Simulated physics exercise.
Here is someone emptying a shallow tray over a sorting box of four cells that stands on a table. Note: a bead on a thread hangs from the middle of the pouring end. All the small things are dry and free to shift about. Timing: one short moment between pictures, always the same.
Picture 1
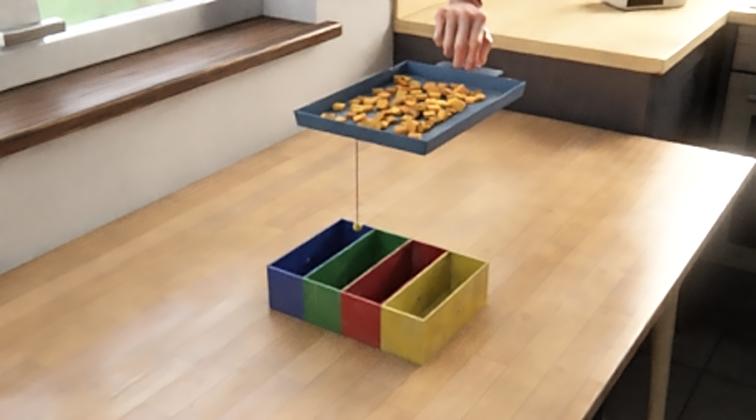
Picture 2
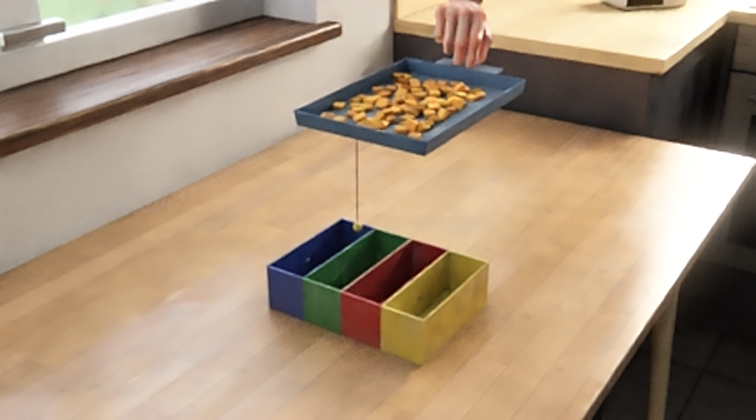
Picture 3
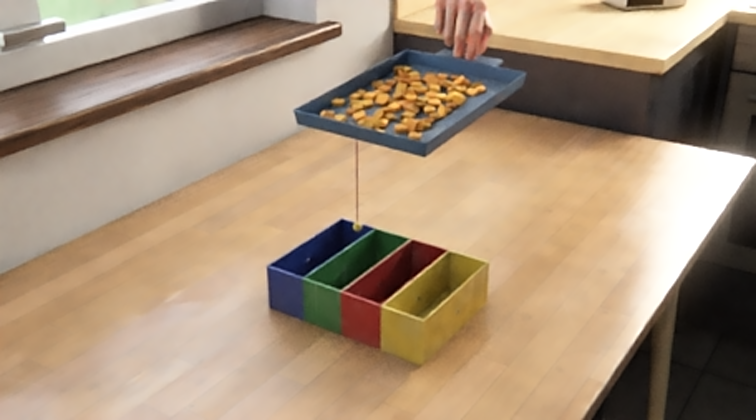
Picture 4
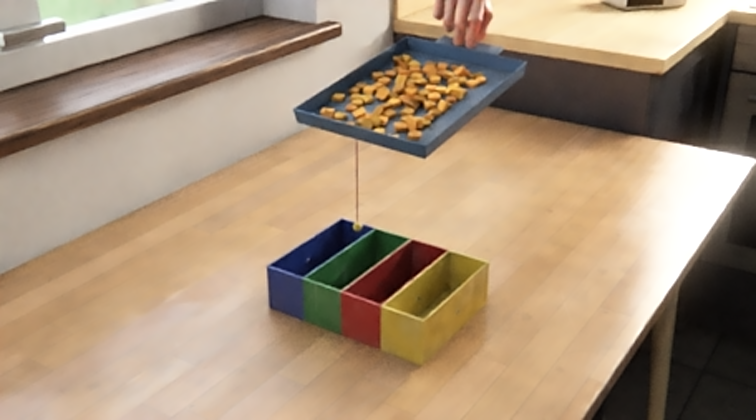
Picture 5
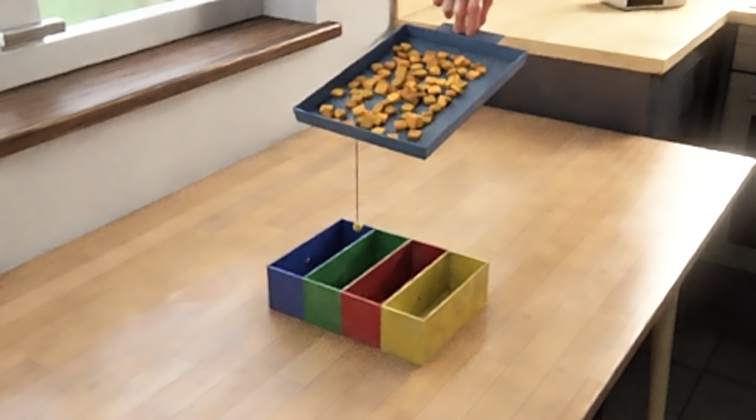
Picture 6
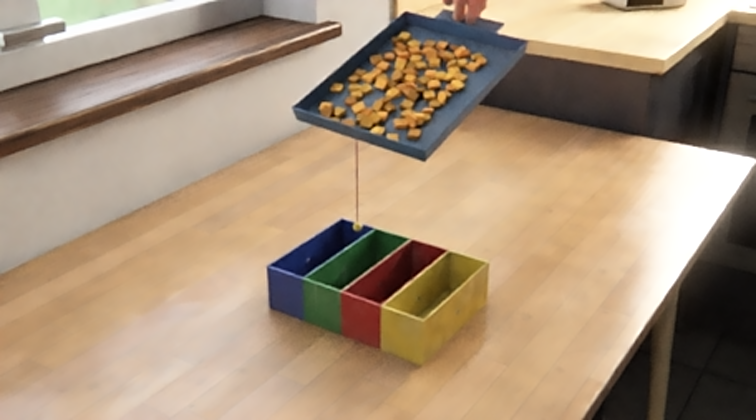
The clip opens with a hand holding a blue tray of small brown pieces level above a box with blue, green, red and yellow cells, a bead hanging on a thread. The hand then raises the tray's far side, tilting it gradually more steeply, its front right corner lowest, while the box stays still.
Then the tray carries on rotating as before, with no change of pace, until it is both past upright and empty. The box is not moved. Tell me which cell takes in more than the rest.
I would say the red cell.
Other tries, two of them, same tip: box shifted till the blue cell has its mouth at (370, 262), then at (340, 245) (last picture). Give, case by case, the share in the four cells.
Result, in turn: 80 %, 90 %.
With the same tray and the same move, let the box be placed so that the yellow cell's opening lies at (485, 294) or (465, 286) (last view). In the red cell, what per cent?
Roughly 10 per cent, then roughly 40 per cent.
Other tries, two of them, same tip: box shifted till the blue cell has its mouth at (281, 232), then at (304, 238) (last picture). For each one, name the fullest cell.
Going by the two tries in order: The cell in yellow, then yellow.
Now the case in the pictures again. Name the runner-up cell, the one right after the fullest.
The green cell.
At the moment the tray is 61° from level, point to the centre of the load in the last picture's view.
Centre estimate: (389, 116).
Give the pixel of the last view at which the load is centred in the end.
Close to (379, 307) in the last view.
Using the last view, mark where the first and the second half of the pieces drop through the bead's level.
I'd say close to (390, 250) at first and close to (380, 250) later on.
Soon after the last picture, tray tipped steeply; nearly all on the tray; a small part falling or outside the box.
A little later, tray tipped past a quarter turn; most on the tray; a small part in the red cell; a small part in the green cell; a stray few in the yellow cell; a small part falling or outside the box.
Later still, tray tipped past a quarter turn; about half in the red cell; about a third in the green cell; a small part in the yellow cell; a small part in the blue cell; a stray few falling or outside the box.
At rest, tray tipped past a quarter turn; about half in the red cell; about a third in the green cell; a small part in the yellow cell; a small part in the blue cell; a stray few outside the box.
